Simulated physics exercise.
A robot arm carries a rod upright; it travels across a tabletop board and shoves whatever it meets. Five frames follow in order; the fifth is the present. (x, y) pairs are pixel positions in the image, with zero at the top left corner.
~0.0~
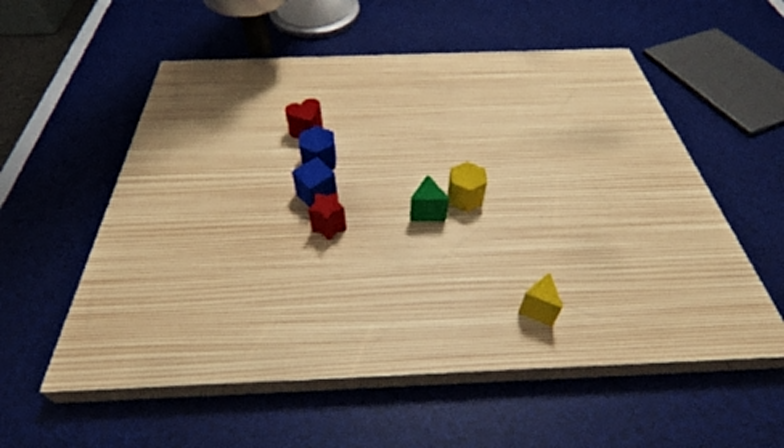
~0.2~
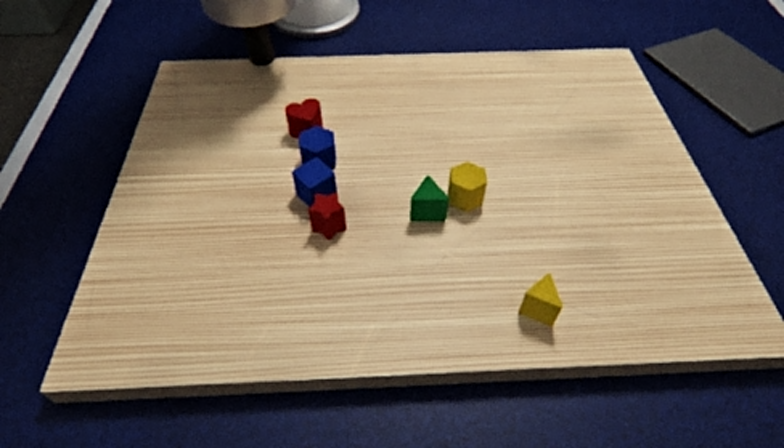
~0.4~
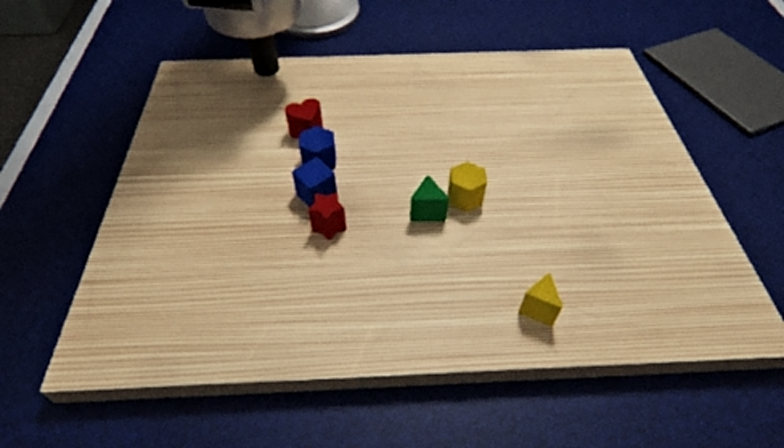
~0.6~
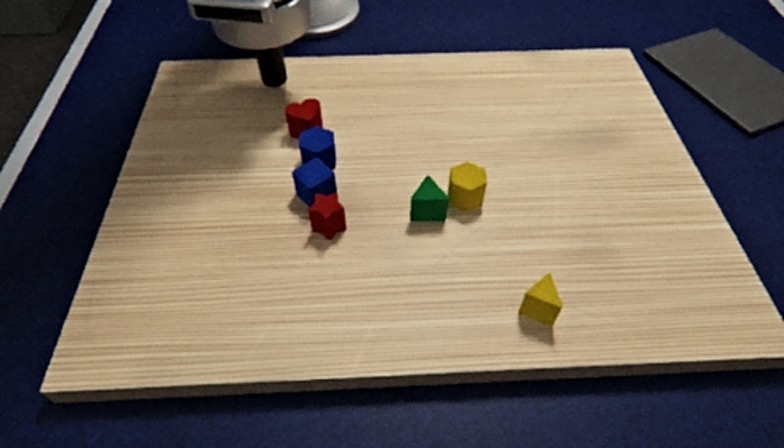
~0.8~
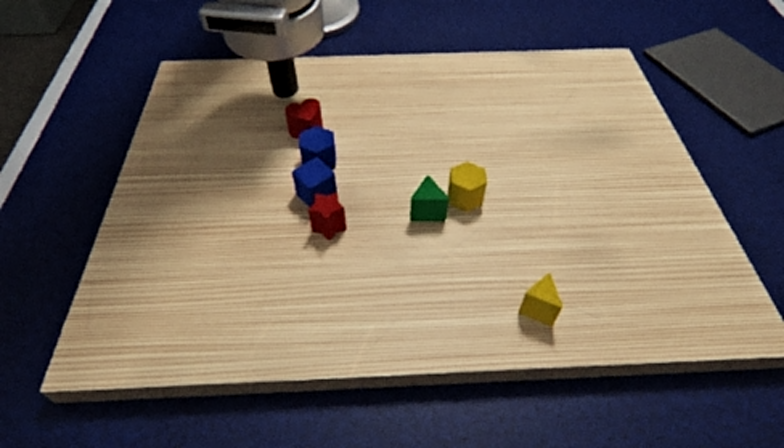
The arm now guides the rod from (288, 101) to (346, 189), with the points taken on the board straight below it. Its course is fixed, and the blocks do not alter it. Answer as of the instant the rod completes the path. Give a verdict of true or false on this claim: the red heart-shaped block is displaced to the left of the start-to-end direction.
That is true.
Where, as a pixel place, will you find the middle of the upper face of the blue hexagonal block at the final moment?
Answer: (359, 188).
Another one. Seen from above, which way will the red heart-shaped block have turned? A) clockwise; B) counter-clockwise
Correct choice: B.
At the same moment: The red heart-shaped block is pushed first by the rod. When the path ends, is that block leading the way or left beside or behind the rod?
Slipped clear.
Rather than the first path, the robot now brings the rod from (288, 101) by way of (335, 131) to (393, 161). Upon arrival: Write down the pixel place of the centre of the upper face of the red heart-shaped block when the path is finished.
At (311, 119).
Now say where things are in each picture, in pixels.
The first picture shows rod's lower end (261, 50); red heart-shaped block (304, 109); blue square piece (313, 172); blue hexagonal block (317, 138); red star block (326, 204).
The second picture shows rod (263, 60); blocks still.
The third picture shows rod (267, 70); blocks still.
The fourth picture shows rod (275, 81); blocks still.
The fifth picture shows rod (286, 91); red heart-shaped block (304, 109); blue square piece (313, 172); blue hexagonal block (317, 138); red star block (326, 204).
The first path, step by step. One third of the way, rod (304, 118); red heart-shaped block (312, 119); blue hexagonal block (319, 143).
Two thirds of the way, rod (323, 148); red heart-shaped block (348, 137), turned 55° anticlockwise; blue square piece (310, 180); blue hexagonal block (340, 163), turned 105° clockwise.
At the end, rod (345, 179); red heart-shaped block (359, 142), turned 100° anticlockwise; blue square piece (310, 181); blue hexagonal block (359, 188), turned 120° clockwise; red star block still.
